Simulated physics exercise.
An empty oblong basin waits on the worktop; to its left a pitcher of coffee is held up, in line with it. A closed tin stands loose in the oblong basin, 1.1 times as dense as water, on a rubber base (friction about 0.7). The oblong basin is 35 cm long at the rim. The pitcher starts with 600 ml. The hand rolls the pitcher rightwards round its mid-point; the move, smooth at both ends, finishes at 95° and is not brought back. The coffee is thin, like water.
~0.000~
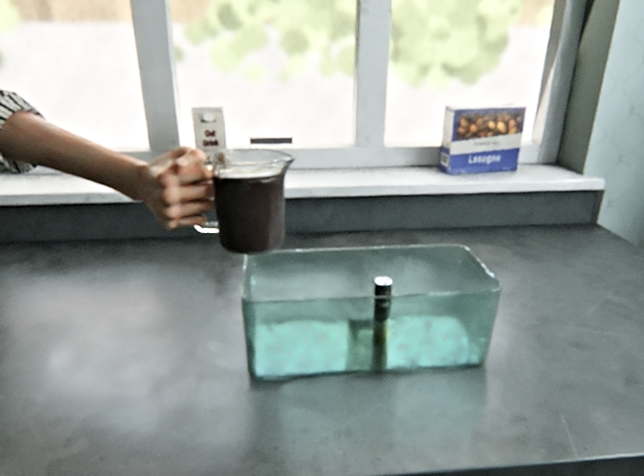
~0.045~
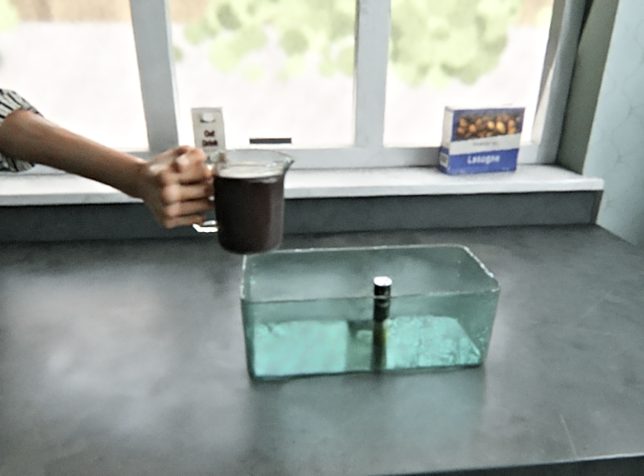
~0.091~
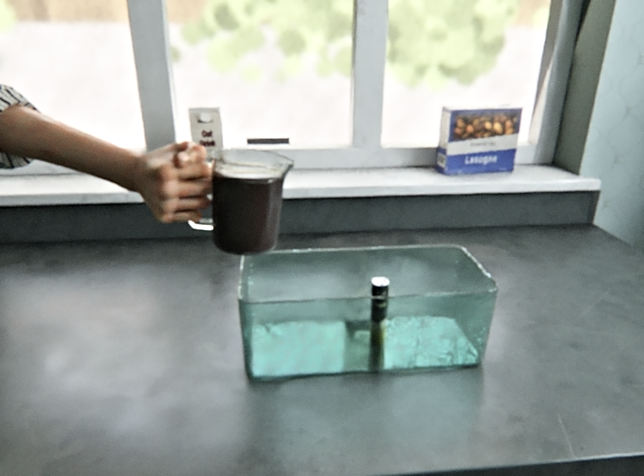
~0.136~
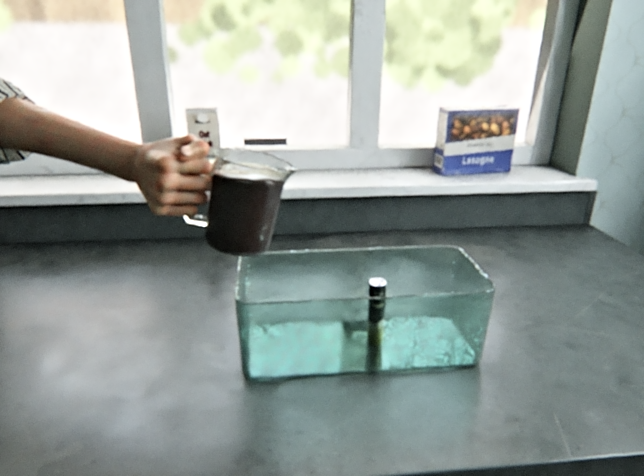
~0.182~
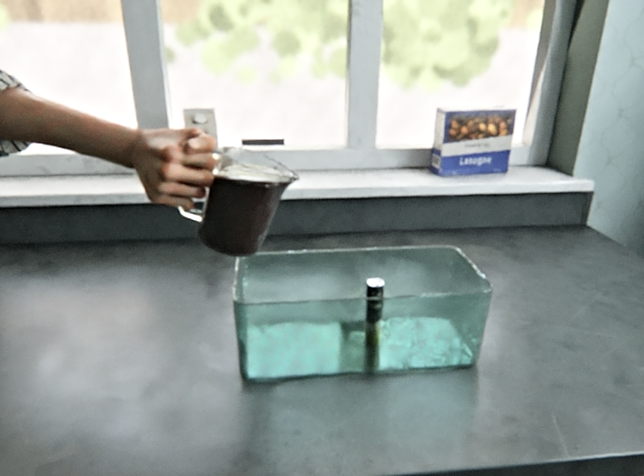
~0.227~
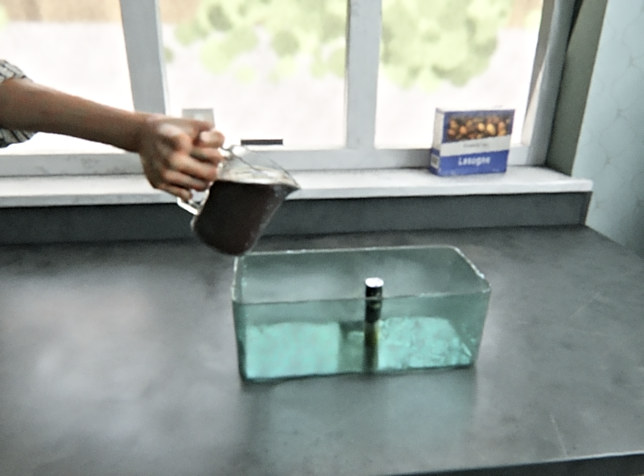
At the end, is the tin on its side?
It stays up.
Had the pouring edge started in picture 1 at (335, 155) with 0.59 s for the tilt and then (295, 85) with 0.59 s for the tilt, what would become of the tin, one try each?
First it falls; then it goes over.
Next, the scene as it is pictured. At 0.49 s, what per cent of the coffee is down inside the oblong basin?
Near 14 in a hundred.
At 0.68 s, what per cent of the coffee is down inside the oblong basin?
Near 56 in a hundred.
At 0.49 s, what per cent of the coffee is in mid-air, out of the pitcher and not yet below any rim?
About 20 per cent.
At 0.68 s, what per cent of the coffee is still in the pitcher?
Near 28 in a hundred.
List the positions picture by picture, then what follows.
Tilt 0°; pouring edge (295, 157); surface from (215, 170) to (284, 168); the oblong basin's rim runs from (244, 276) to (483, 266); the tin's top is at (383, 284), in the first frame.
Tilt 1°; pouring edge (295, 158); surface from (215, 170) to (283, 169), in the second frame.
Tilt 6°; pouring edge (296, 162); surface from (215, 169) to (283, 171), in the third frame.
Tilt 12°; pouring edge (298, 168); surface from (216, 169) to (284, 173), in the fourth frame.
Tilt 21°; pouring edge (300, 177); surface from (213, 181) to (288, 176), in the fifth frame.
Tilt 31°; pouring edge (302, 187); surface from (208, 190) to (294, 179), in the sixth frame.
After 0.49 s the tilt is 88° and 67 per cent is still to pour; the tin stands where it began.
After 0.68 s the tilt is 95° and 28 per cent is still to pour; the tin stands where it began.
After 0.87 s the tilt is 95° and 10 per cent is still to pour; the tin stands where it began.
After 1.09 s the tilt is 95° and 3 per cent is still to pour; the tin stands where it began.
In the end the tin stands where it began.
